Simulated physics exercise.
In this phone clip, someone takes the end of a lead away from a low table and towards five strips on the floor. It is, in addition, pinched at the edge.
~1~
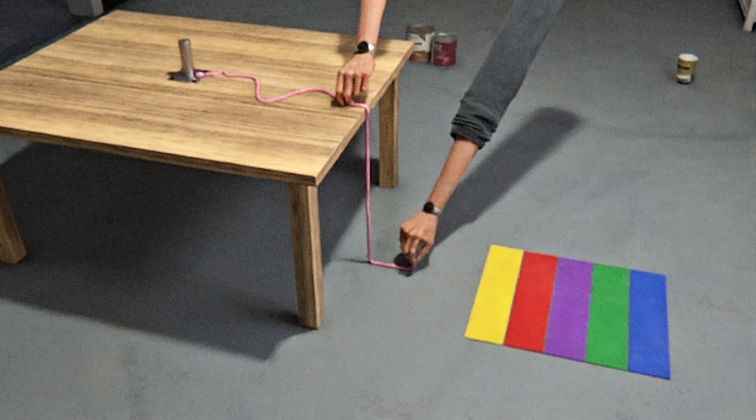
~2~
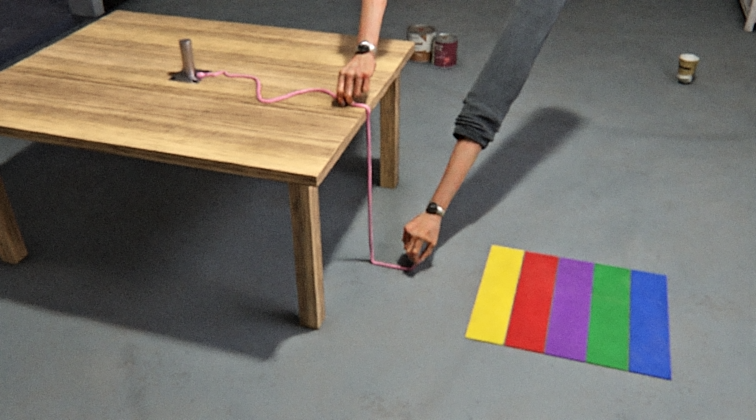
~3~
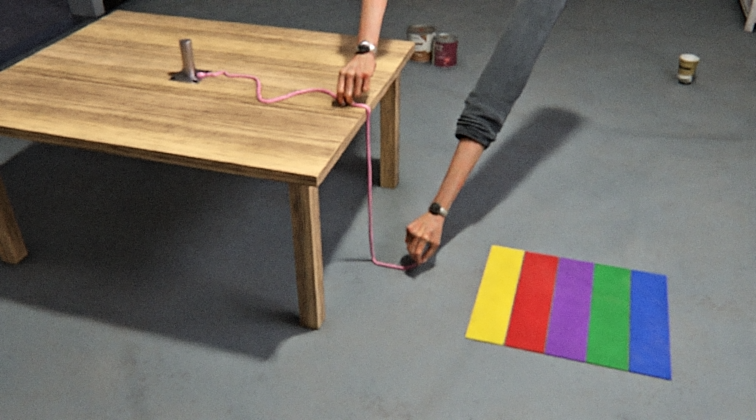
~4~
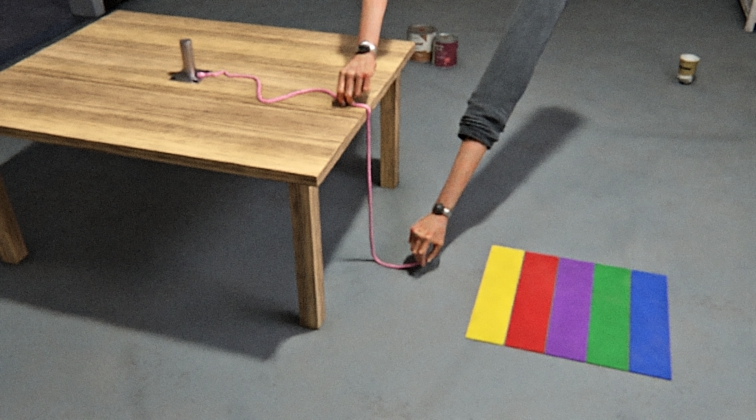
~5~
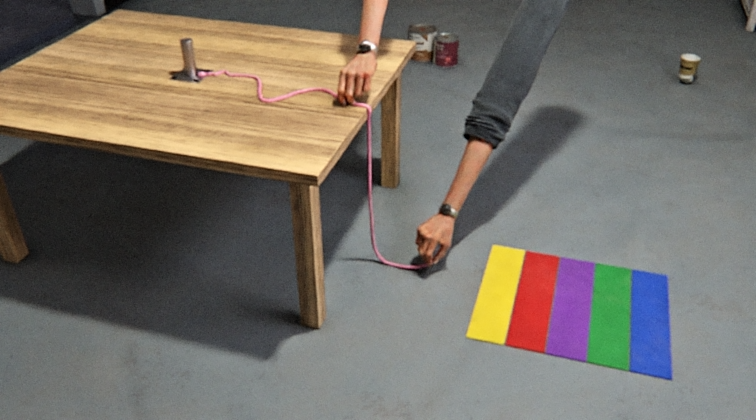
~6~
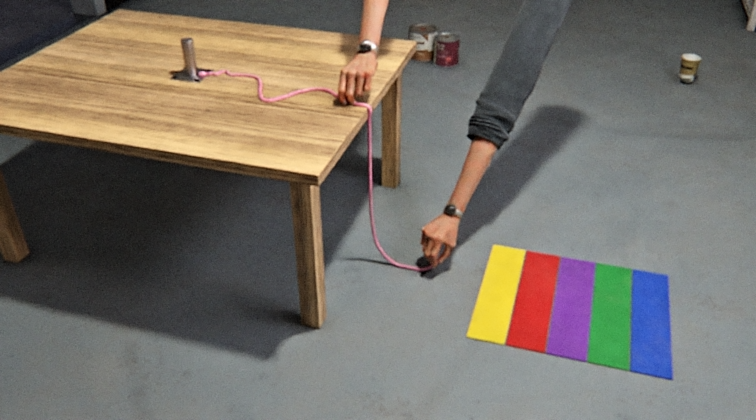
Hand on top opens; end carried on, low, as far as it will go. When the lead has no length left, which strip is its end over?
The green strip.
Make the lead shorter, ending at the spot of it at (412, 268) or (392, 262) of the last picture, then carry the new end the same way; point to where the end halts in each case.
Taking the tries in order, the answers are (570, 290) and (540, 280).
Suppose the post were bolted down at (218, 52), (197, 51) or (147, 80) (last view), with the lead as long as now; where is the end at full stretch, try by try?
The spots are near (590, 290), (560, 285) and (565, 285).
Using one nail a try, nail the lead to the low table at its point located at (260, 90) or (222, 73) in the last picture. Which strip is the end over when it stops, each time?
Taking them in turn: Purple; green.
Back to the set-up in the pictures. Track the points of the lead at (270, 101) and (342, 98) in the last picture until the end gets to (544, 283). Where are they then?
You'll find them at (314, 96) and (376, 135).
Soon after, end near (544, 283); over red.
After that, end near (587, 291); over purple.
At the stop, end near (613, 296); over green. The green one.
